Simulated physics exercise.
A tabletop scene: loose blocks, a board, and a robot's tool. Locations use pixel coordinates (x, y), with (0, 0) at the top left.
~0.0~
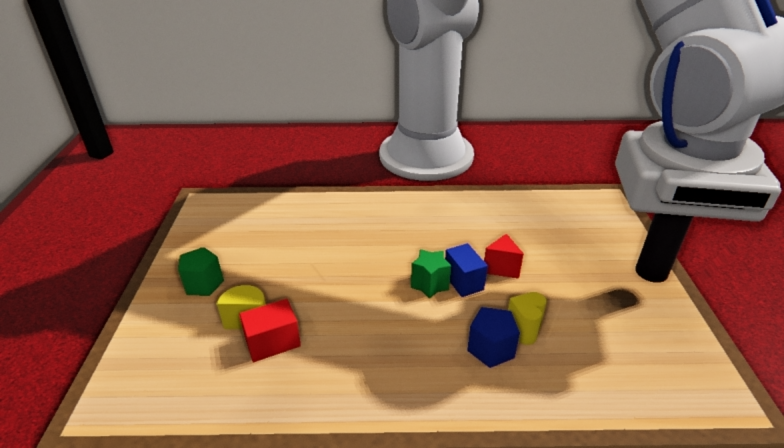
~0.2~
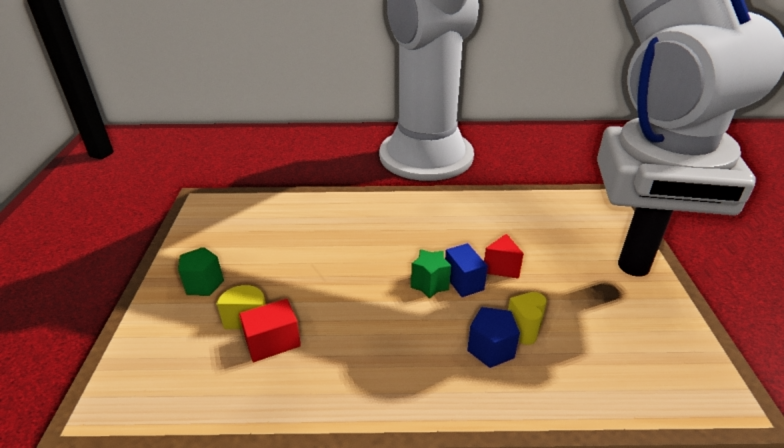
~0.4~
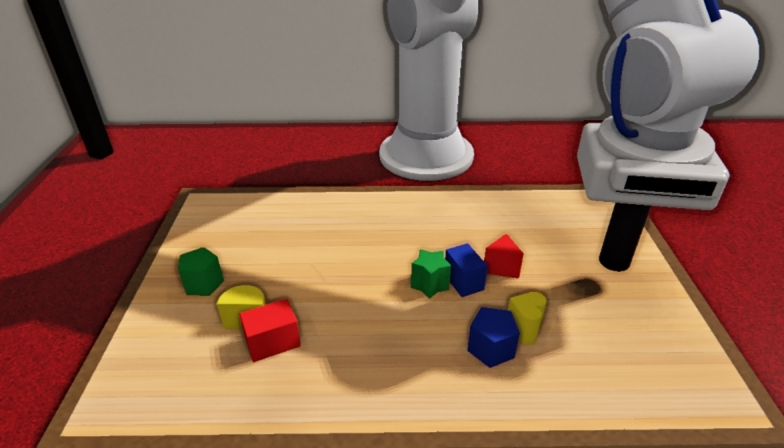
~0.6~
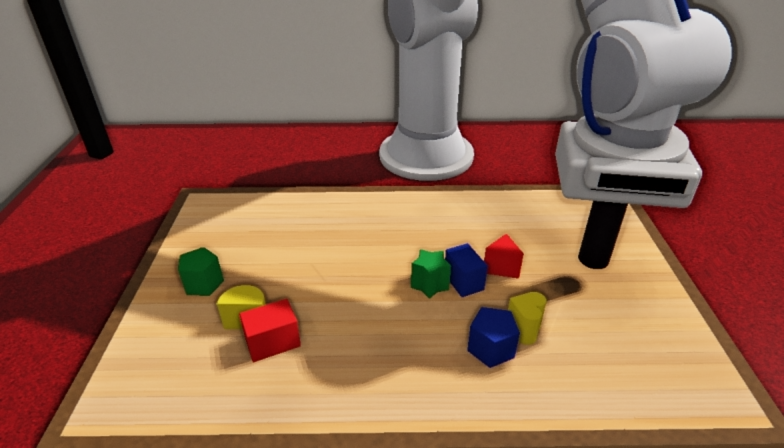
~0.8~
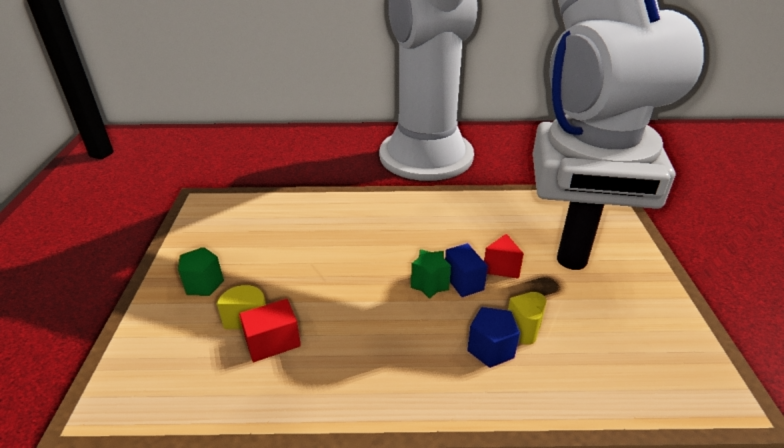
A light wooden tabletop on a red floor against grey walls is seen from a fixed, raised view in front. A green block, a yellow block and a red block sit at left, a green star, blue block and red triangular piece near the centre, and dark blue and yellow blocks below them. The robot arm at right moves its black tool steadily left, touching nothing, while the blocks stay still.
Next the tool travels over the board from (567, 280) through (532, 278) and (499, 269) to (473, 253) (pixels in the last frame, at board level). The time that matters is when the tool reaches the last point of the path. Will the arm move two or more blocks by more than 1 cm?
I'd say no.
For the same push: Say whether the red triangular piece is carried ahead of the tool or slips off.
It stays on the tool's front.
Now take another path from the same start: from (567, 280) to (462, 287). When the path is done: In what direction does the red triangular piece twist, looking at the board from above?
Direction: Clockwise.
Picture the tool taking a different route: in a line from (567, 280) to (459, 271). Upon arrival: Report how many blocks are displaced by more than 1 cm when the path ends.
Three or more blocks move.
The first path, step by step. One third of the way, tool (536, 259); nothing pushed yet.
Two thirds of the way, tool (501, 250); red triangular piece (477, 236), turned 40° clockwise.
At the end, tool (475, 235); blue oblong block not moved; red triangular piece (451, 223), turned 30° clockwise.
